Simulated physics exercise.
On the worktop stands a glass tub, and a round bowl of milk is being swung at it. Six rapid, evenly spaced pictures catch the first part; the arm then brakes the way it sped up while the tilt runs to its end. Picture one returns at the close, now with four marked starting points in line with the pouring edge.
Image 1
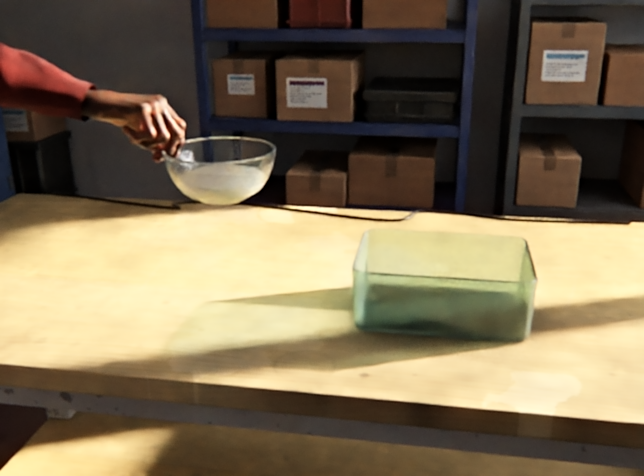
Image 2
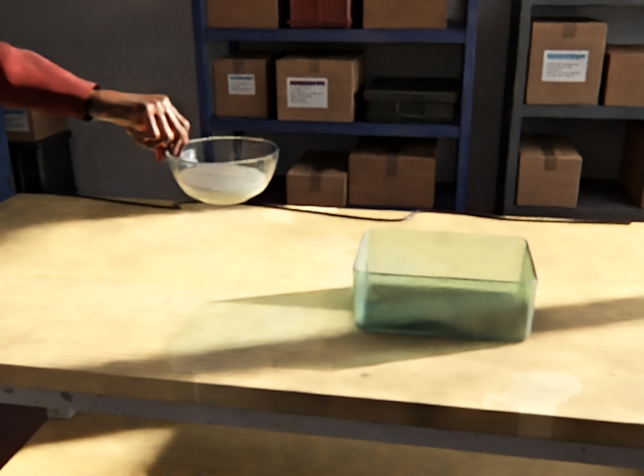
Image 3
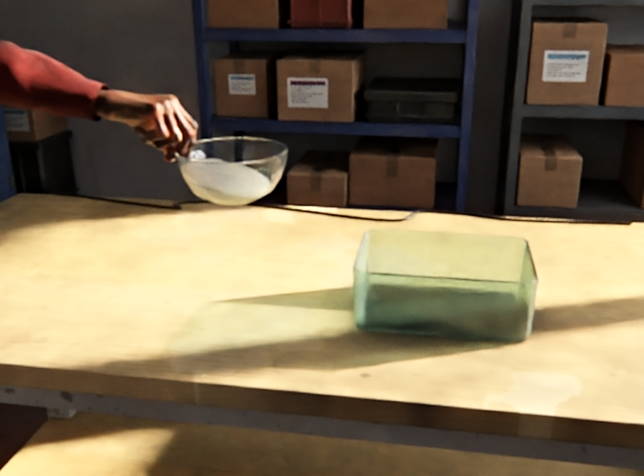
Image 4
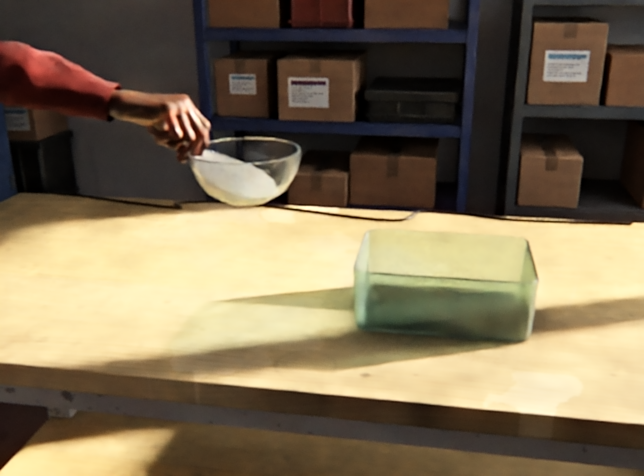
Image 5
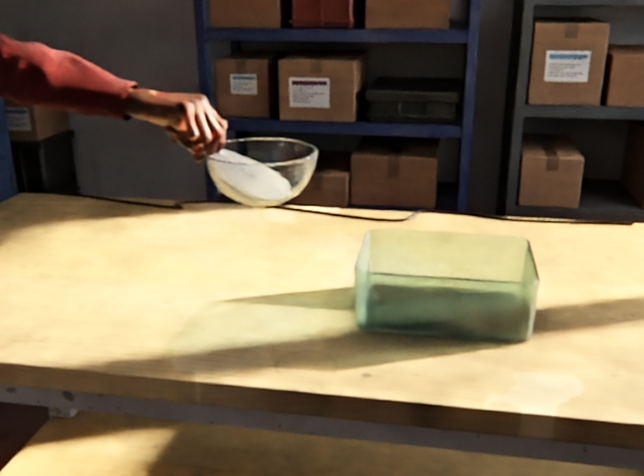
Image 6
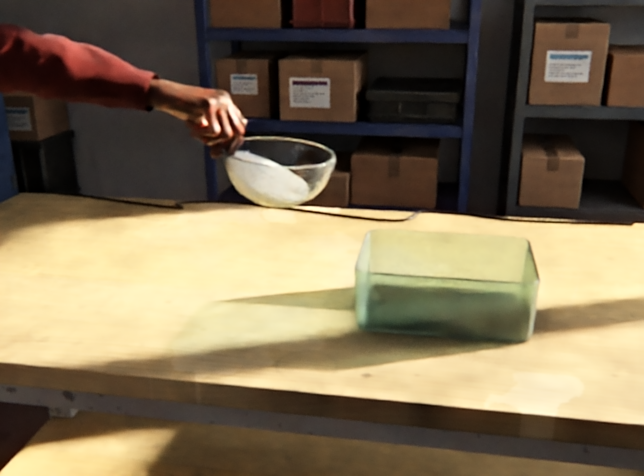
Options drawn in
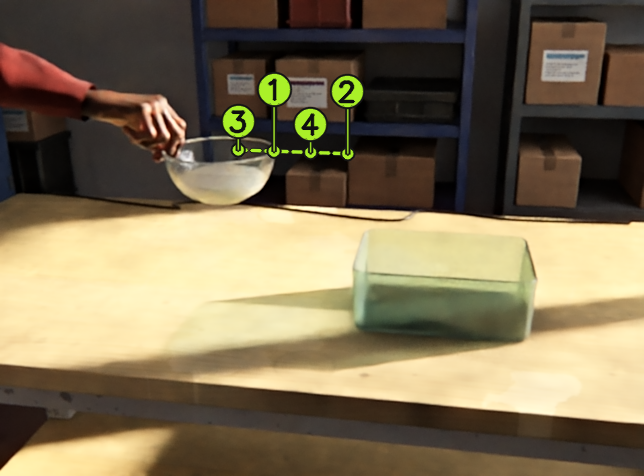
A hand carries a glass bowl of pale liquid rightward above a table toward a glass tub.
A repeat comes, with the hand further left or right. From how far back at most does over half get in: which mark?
Spot 3.
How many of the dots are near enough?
All of them.
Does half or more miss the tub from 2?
No.
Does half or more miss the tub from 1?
No, not at all.
In lime, 1 at (274, 151); 2 at (347, 153); 3 at (238, 149); 4 at (310, 152).
Choosing 1, about 85 % lands in the tub, 9 % falls short and 6 % goes beside or beyond.
Choosing 2, about 76 % lands in the tub, 3 % falls short and 20 % goes beside or beyond.
Choosing 3, about 63 % lands in the tub, 31 % falls short and 6 % goes beside or beyond.
Choosing 4, about 94 % lands in the tub, 3 % falls short and 3 % goes beside or beyond.
